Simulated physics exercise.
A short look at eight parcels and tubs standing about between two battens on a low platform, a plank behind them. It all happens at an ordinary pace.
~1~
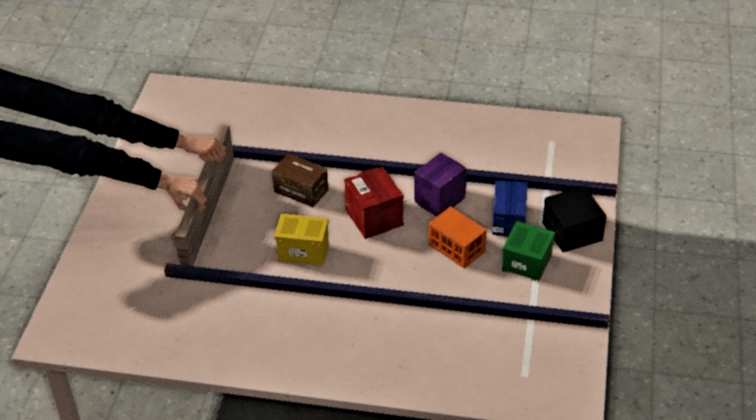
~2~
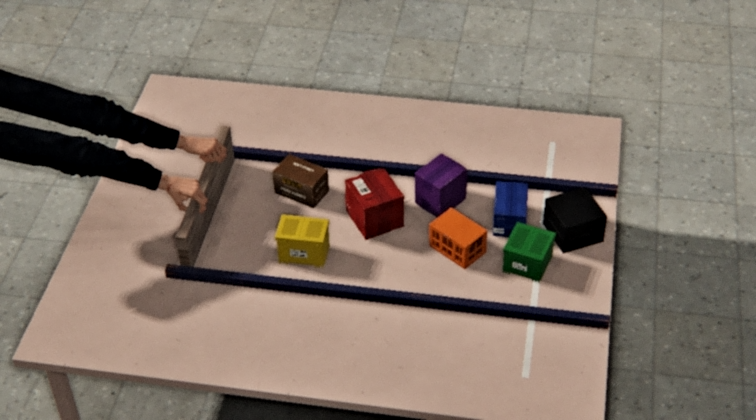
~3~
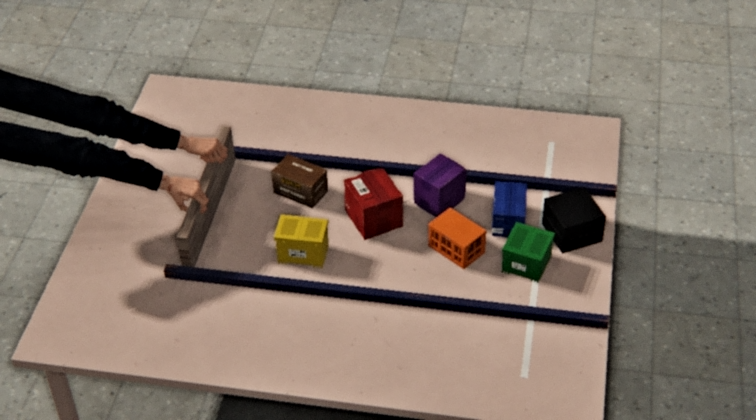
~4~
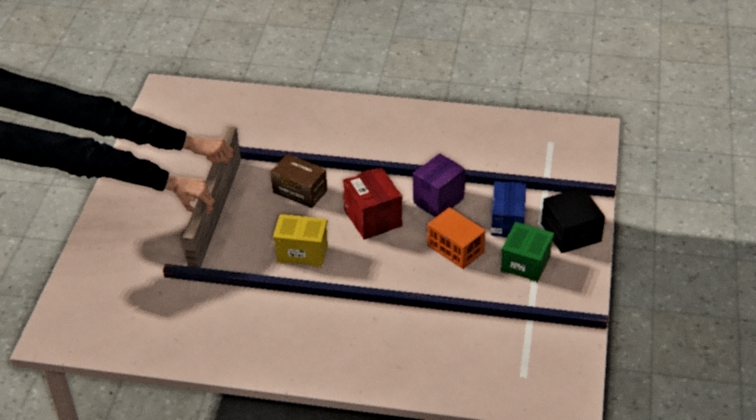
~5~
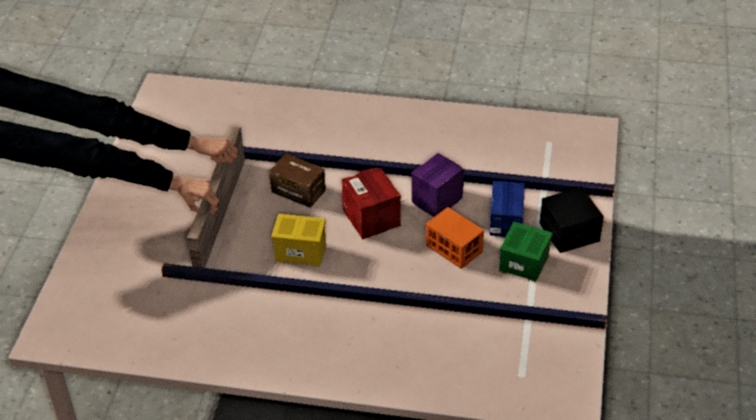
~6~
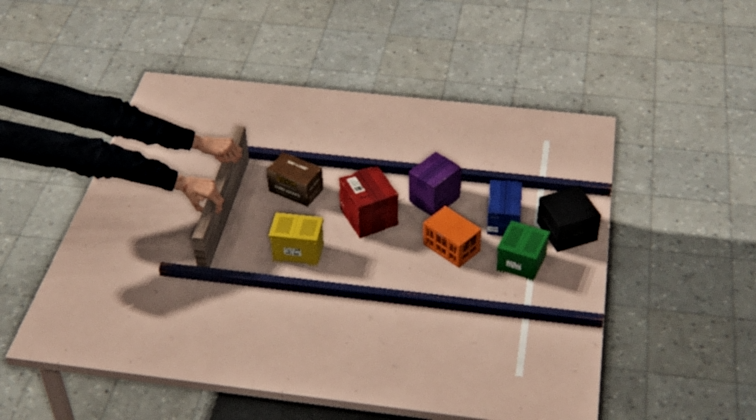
Two hands slide a plank slightly right behind eight still, colourful boxes on a table.
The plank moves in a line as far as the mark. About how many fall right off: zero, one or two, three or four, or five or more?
Here the number that fall off is three or four.
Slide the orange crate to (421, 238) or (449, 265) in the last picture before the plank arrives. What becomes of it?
In turn it remains up; goes over.
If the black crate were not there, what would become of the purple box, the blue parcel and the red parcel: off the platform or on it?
The purple box remains up, the blue parcel comes down, the red parcel stays on.
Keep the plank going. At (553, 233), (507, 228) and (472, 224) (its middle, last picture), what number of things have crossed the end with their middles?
Place by place, 5, 2 and 1.
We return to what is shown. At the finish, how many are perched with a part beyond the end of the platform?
It comes to 2.
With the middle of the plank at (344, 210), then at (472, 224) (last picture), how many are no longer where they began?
The counts are 3 and 8.
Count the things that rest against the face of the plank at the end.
The number is 3.
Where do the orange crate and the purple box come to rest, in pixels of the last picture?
The orange crate stops around (602, 265); the purple box around (603, 210).
Soon after, none off yet; black crate at rest near (568, 219); green tote at rest near (523, 251); blue parcel at rest near (505, 208).
Then, none off yet; black crate at rest near (568, 219); green tote at rest near (523, 251); blue parcel moving near (507, 208).
Further on, none off yet; black crate moved about its own width near (617, 233); green tote moved well along near (591, 267); blue parcel moved about its own width near (569, 228).
At rest, the number that fall off is three or four; fallen, blue parcel, green tote and black crate.
